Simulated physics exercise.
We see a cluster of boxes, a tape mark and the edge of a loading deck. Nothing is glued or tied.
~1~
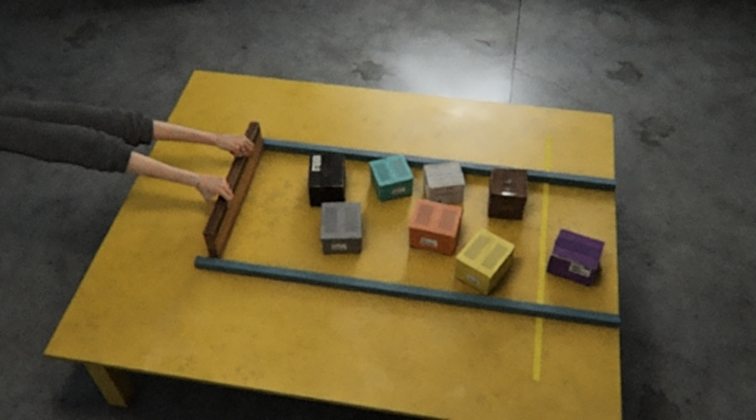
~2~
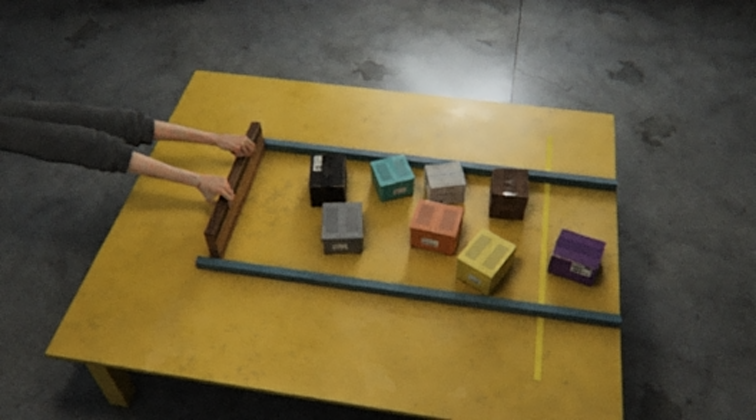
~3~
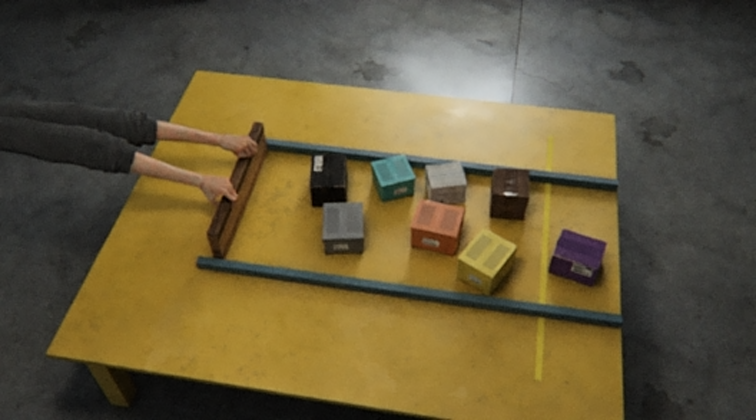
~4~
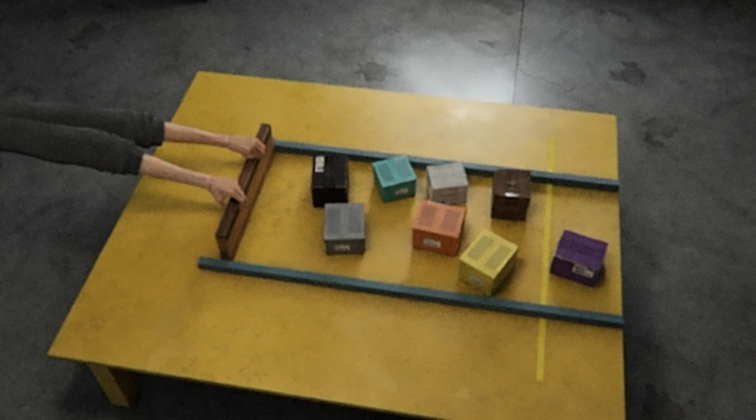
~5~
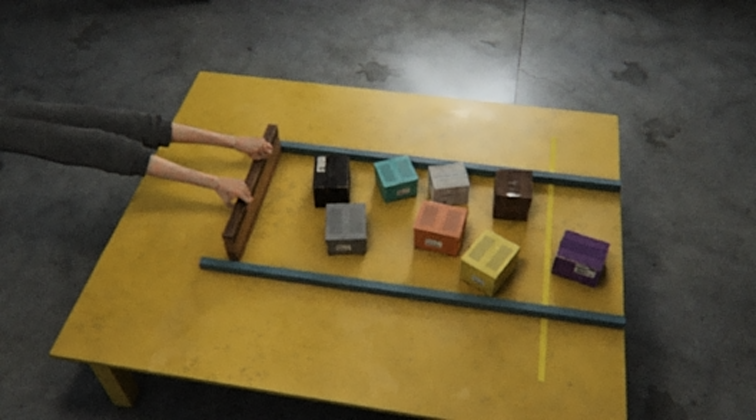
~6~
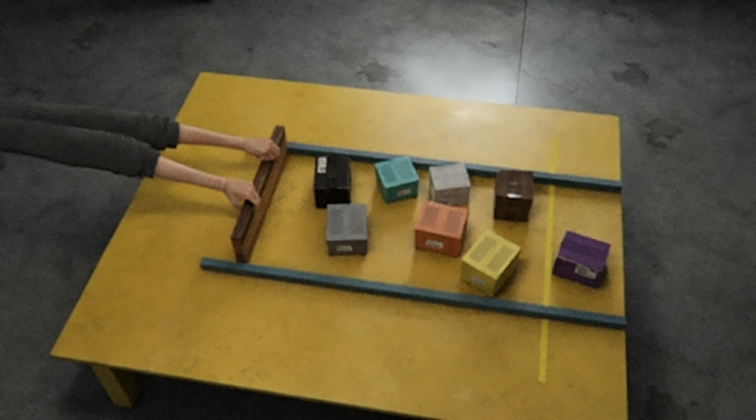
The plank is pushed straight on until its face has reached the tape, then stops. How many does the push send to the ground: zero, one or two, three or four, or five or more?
As it turns out, the number that fall off is three or four.
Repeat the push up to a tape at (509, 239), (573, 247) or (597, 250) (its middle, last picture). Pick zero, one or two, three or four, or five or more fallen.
The falls would be one to two; 5 or more; 5 or more.
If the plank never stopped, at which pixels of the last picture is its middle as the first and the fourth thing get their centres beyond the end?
At (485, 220) for the first, at (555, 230) for the fourth.
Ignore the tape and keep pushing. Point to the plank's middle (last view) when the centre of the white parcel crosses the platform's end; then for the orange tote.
At (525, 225) for the white parcel; at (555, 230) for the orange tote.
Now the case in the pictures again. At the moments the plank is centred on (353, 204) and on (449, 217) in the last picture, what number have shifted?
The counts are 4 and 7.
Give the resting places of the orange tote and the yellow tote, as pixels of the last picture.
The orange tote at (617, 250), the yellow tote at (616, 293).
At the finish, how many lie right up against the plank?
That makes 2.
Early on, none off yet; purple parcel at rest near (581, 259); brown parcel at rest near (513, 195); yellow tote at rest near (490, 264).
A while later, none off yet; purple parcel at rest near (581, 259); brown parcel travelled well along near (584, 207); yellow tote travelled a little near (514, 274).
Finally, the number that fall off is three or four; lost, white parcel, brown parcel and purple parcel.
